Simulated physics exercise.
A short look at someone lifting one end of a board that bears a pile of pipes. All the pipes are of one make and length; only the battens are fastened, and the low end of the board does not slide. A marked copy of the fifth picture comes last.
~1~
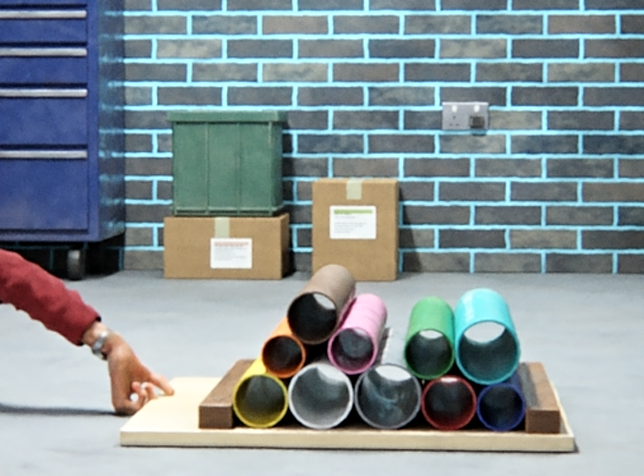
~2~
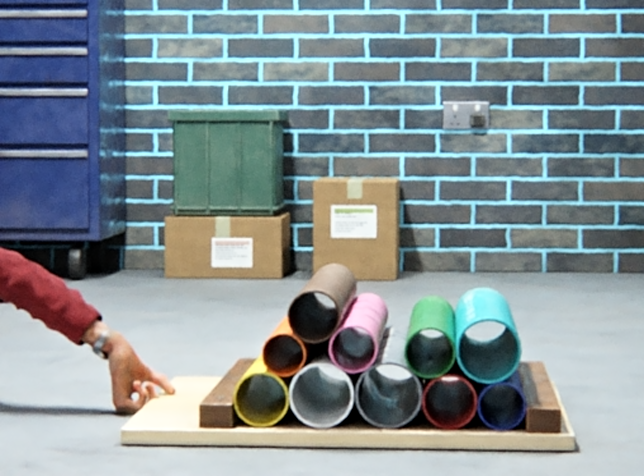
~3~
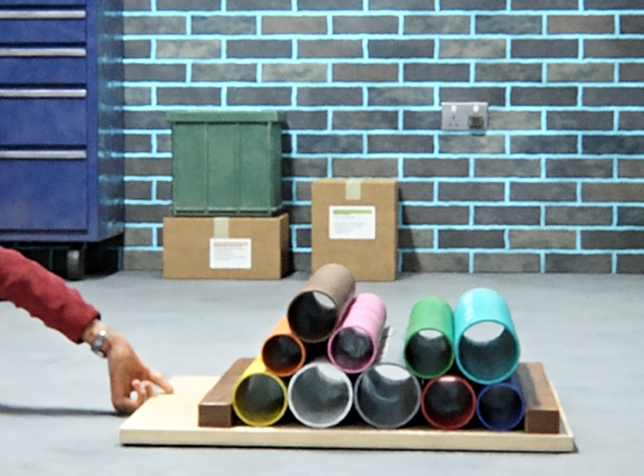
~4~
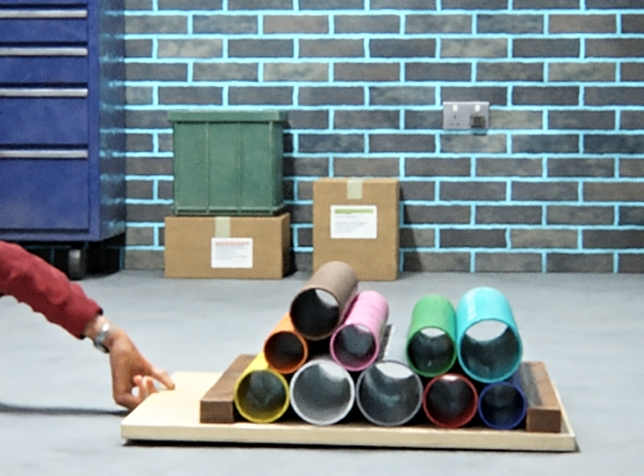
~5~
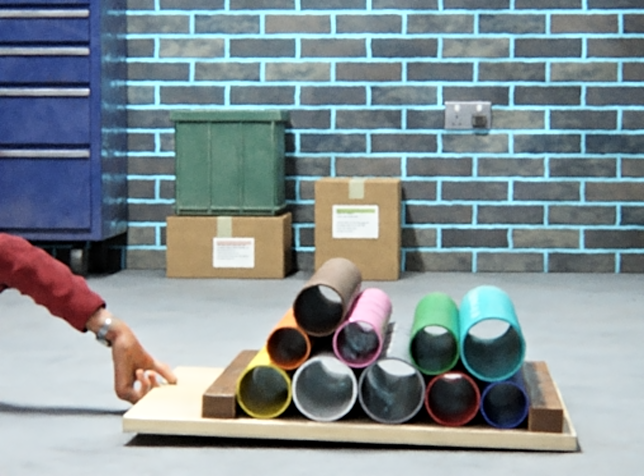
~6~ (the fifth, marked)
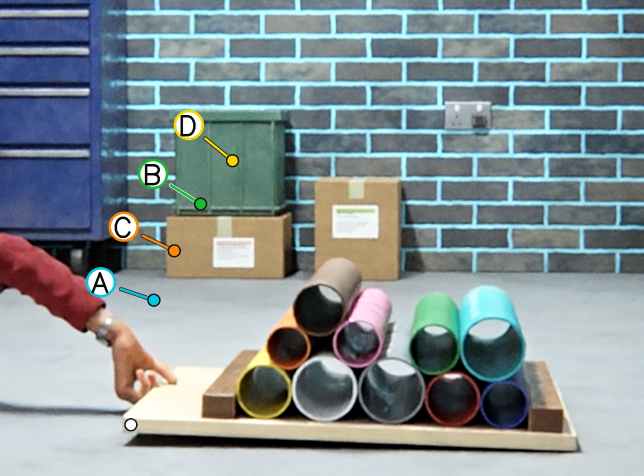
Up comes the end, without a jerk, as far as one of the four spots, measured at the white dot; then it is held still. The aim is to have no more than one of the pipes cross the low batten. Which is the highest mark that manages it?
It can be raised to A.
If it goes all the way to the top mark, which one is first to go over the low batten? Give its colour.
It is the turquoise one.
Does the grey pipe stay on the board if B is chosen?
Yes, with B.
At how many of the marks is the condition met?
The number is one.
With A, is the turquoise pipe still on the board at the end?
No.
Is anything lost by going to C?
Yes, at C.
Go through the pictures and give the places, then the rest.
In the first frame, orange pipe (283, 356); turquoise pipe (488, 351); pink pipe (352, 350).
In the second frame, pink pipe (353, 349); brown pipe (314, 316).
In the third frame, board (354, 399); yellow pipe (260, 399); red pipe (448, 402).
In the fourth frame, board (355, 397); yellow pipe (262, 395); white pipe (322, 392).
In the fifth frame, board (357, 393); yellow pipe (264, 390); white pipe (325, 389).
On the marked copy, A at (154, 300); B at (201, 204); C at (174, 251); D at (233, 161); the white dot at (131, 425).
Following A. Soon after the start, board at 13°.
Later, board at 18°.
In the end, board at 18°, one over the low batten (turquoise).
As for the rest, B four over the low batten (green, turquoise, pink, brown); C two over the low batten (green, turquoise); D four over the low batten (green, turquoise, pink, brown).
